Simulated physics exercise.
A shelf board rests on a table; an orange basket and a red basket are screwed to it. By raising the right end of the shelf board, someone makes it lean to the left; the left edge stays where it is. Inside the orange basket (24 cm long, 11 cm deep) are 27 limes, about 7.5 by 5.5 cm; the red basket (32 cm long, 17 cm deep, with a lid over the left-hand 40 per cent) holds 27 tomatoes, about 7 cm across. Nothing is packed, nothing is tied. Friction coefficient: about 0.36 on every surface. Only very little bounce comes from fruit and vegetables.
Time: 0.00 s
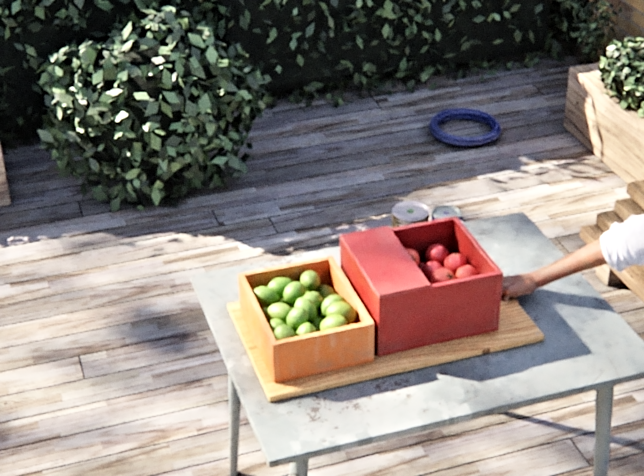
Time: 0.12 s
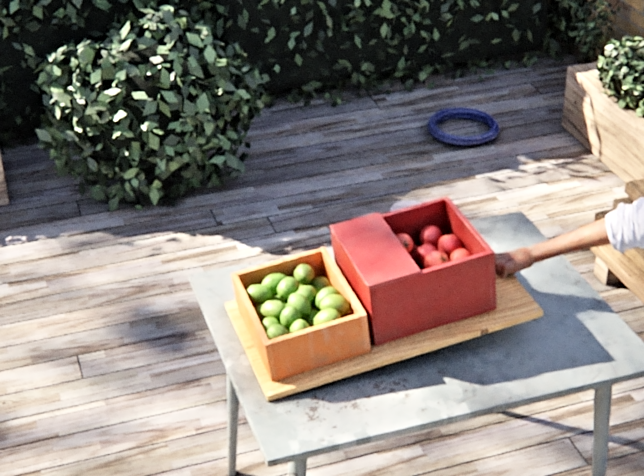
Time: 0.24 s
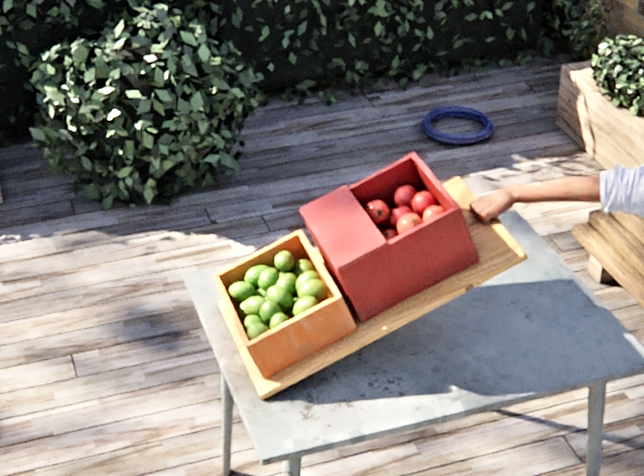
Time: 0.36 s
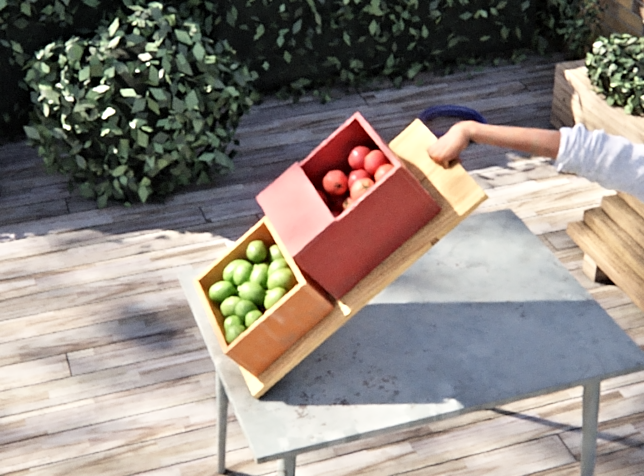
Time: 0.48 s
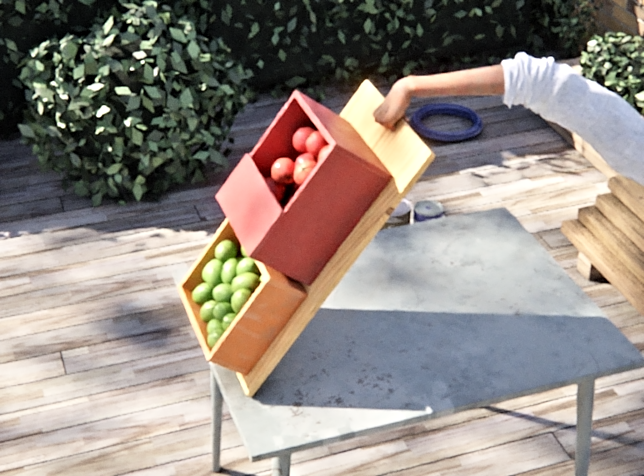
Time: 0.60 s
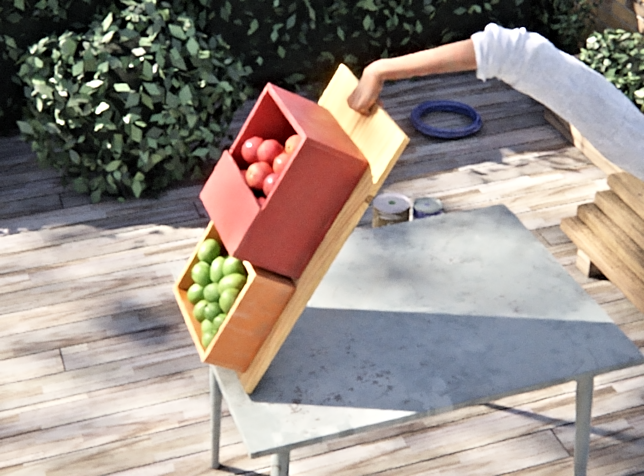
A hand lifts the right end of a board holding baskets of limes and tomatoes, tilting it steeply left.
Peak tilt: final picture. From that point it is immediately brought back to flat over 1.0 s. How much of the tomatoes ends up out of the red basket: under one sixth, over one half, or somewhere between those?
My money is on a spill below a sixth of the load.
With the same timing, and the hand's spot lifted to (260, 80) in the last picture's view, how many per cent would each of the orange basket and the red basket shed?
In that setup the orange basket sheds 40 per cent of its load, while the red basket sheds 30 per cent.
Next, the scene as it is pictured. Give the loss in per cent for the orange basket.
Orange basket: 10%.
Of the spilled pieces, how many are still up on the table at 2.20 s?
Around 0 in all.
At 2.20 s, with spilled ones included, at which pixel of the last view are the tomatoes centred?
Centre approx. (391, 290).
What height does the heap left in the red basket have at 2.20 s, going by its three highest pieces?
Height: About 14 cm.
After 0.86 s, tilt 48°; 0 of 27 out of the orange basket and 0 of 27 out of the red basket.
After 1.18 s, tilt 22°; 2 of 27 out of the orange basket and 0 of 27 out of the red basket.
After 1.62 s, tilt 0°; 2 of 27 out of the orange basket and 0 of 27 out of the red basket.
Final count (at 2.20 s), 2 of 27 out of the orange basket and 0 of 27 out of the red basket. Asked share, 0 of 27, 0 per cent.
